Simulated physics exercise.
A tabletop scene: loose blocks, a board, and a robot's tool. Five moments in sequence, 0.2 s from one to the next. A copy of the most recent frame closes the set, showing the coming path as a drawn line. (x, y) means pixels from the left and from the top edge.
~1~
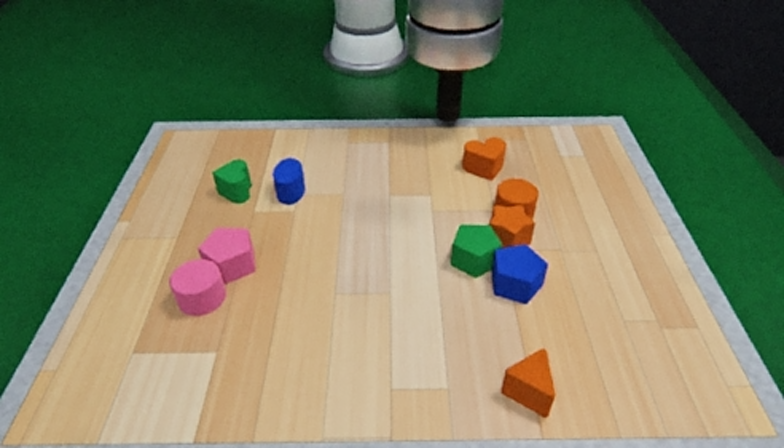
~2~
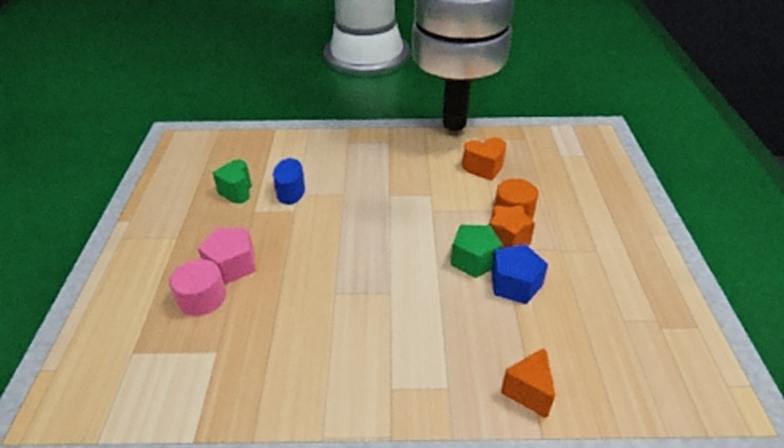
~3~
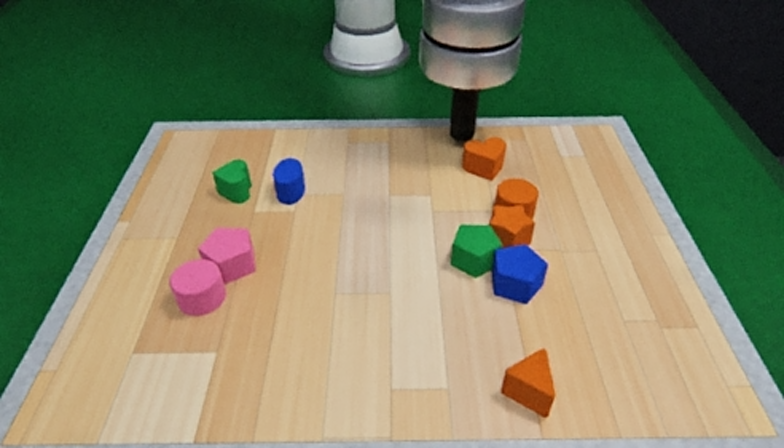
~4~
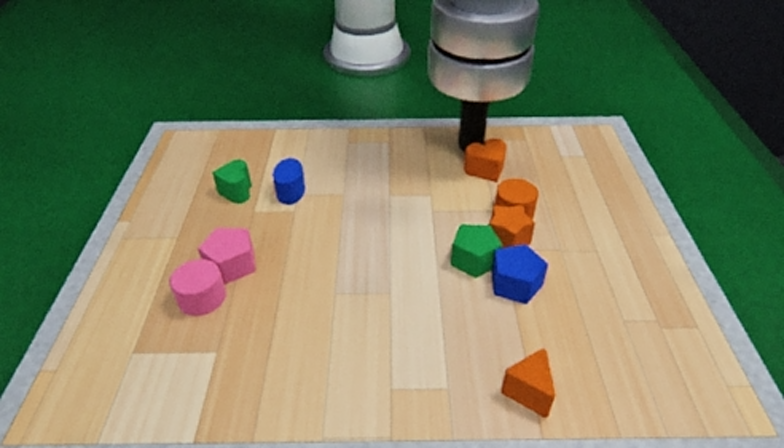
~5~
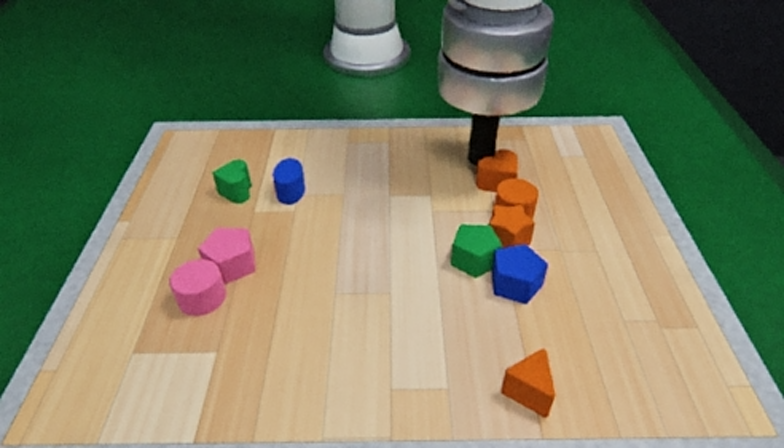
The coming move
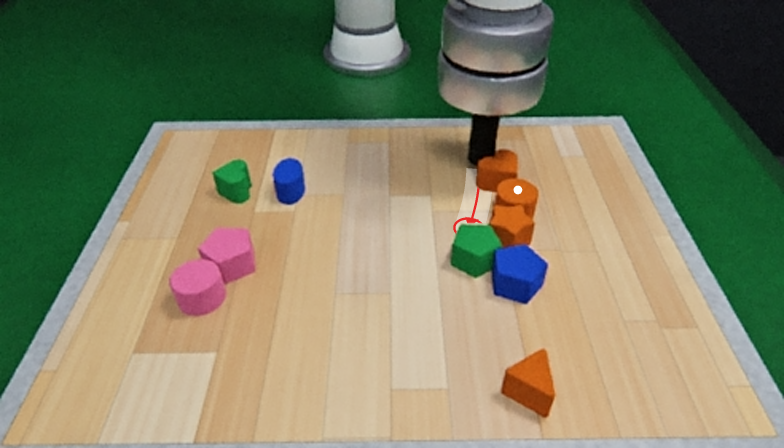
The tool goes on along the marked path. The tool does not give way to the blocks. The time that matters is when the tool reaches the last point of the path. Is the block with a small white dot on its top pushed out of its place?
I believe so.
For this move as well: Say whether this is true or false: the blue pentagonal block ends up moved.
False.
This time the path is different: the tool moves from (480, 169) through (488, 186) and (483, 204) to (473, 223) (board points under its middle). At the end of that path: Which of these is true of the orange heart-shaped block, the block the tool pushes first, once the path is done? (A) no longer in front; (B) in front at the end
A.
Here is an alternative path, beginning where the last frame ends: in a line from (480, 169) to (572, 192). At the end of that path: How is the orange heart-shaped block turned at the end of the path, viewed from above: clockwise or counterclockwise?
Rotates clockwise.
The line goes from (480, 169) over (477, 197) to (469, 228); the dot is on the orange round block.
What follows on the original path. One third of the way, tool at (480, 179); orange heart-shaped block at (509, 170), turned 40° anticlockwise; orange round block at (526, 194).
Two thirds of the way, tool at (476, 198); orange heart-shaped block at (510, 170), turned 50° anticlockwise; orange star at (512, 219); orange round block at (528, 195).
At the end, tool at (470, 219); green pentagonal block unmoved; orange heart-shaped block at (510, 170), turned 50° anticlockwise; orange star at (512, 219); orange round block at (528, 195); blue pentagonal block unmoved.
